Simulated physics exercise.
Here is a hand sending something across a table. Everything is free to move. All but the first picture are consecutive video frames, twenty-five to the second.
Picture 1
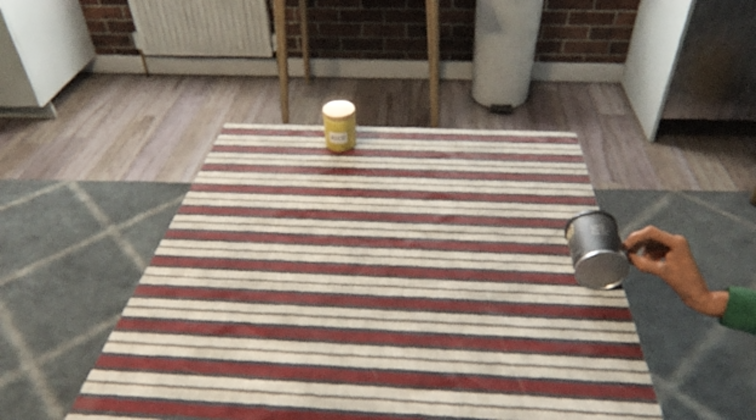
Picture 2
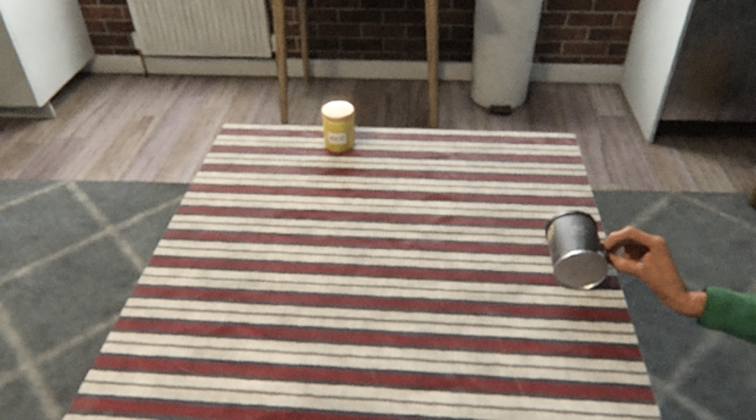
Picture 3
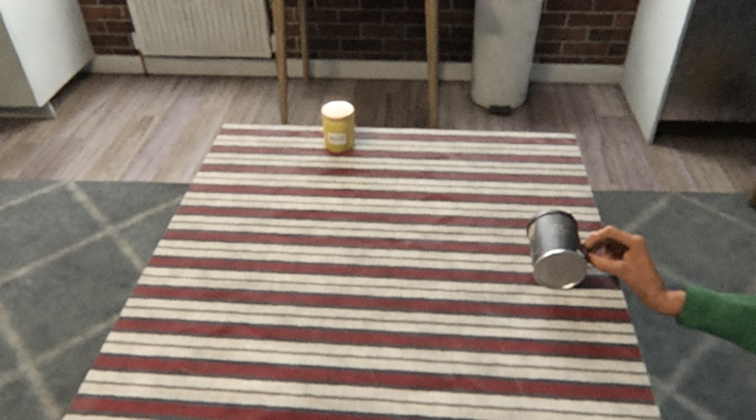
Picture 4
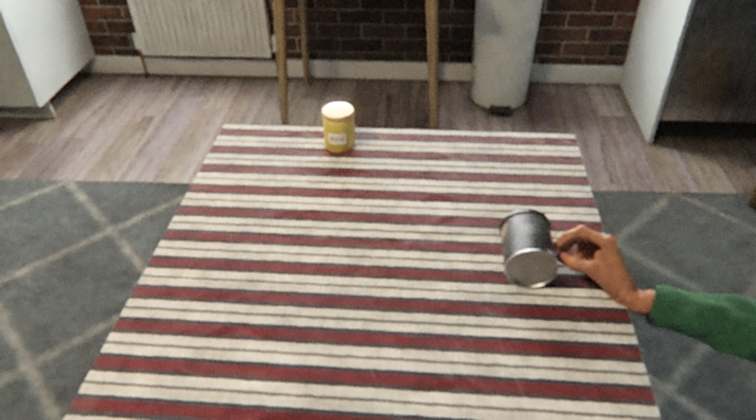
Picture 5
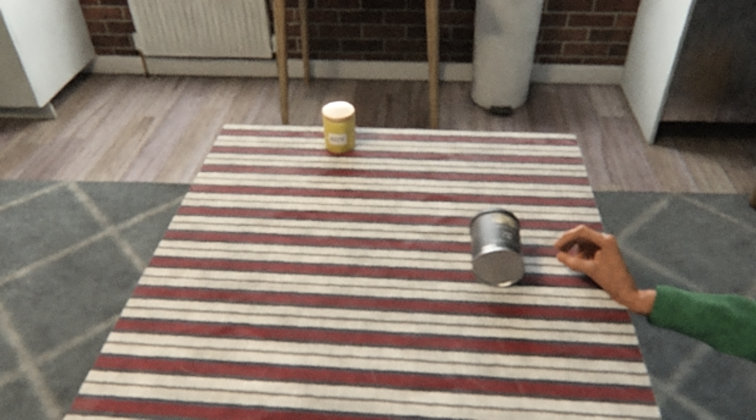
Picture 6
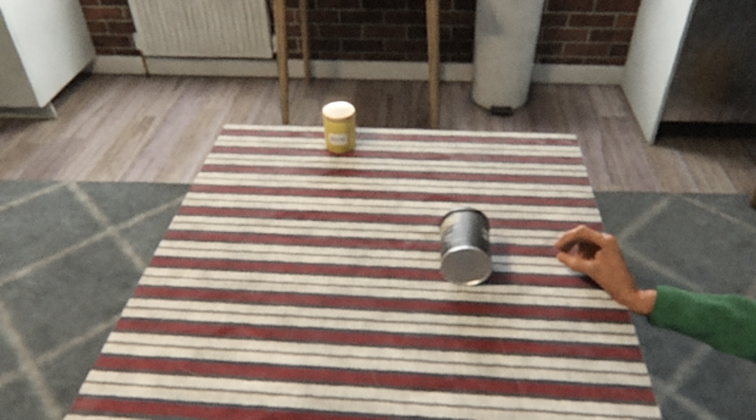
Black tin lying on its side being pushed left by a hand, then rolling free across a striped tablecloth near a yellow jar.
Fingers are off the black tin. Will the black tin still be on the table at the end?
The black tin drops to the floor.
Then, 0.30 s after the last picture, black tin rolled well along near (249, 236).
Then, 0.70 s after the last picture, black tin now off the table.
Then, 1.10 s after the last picture, things are still on the move.
By the end, off the table, black tin.
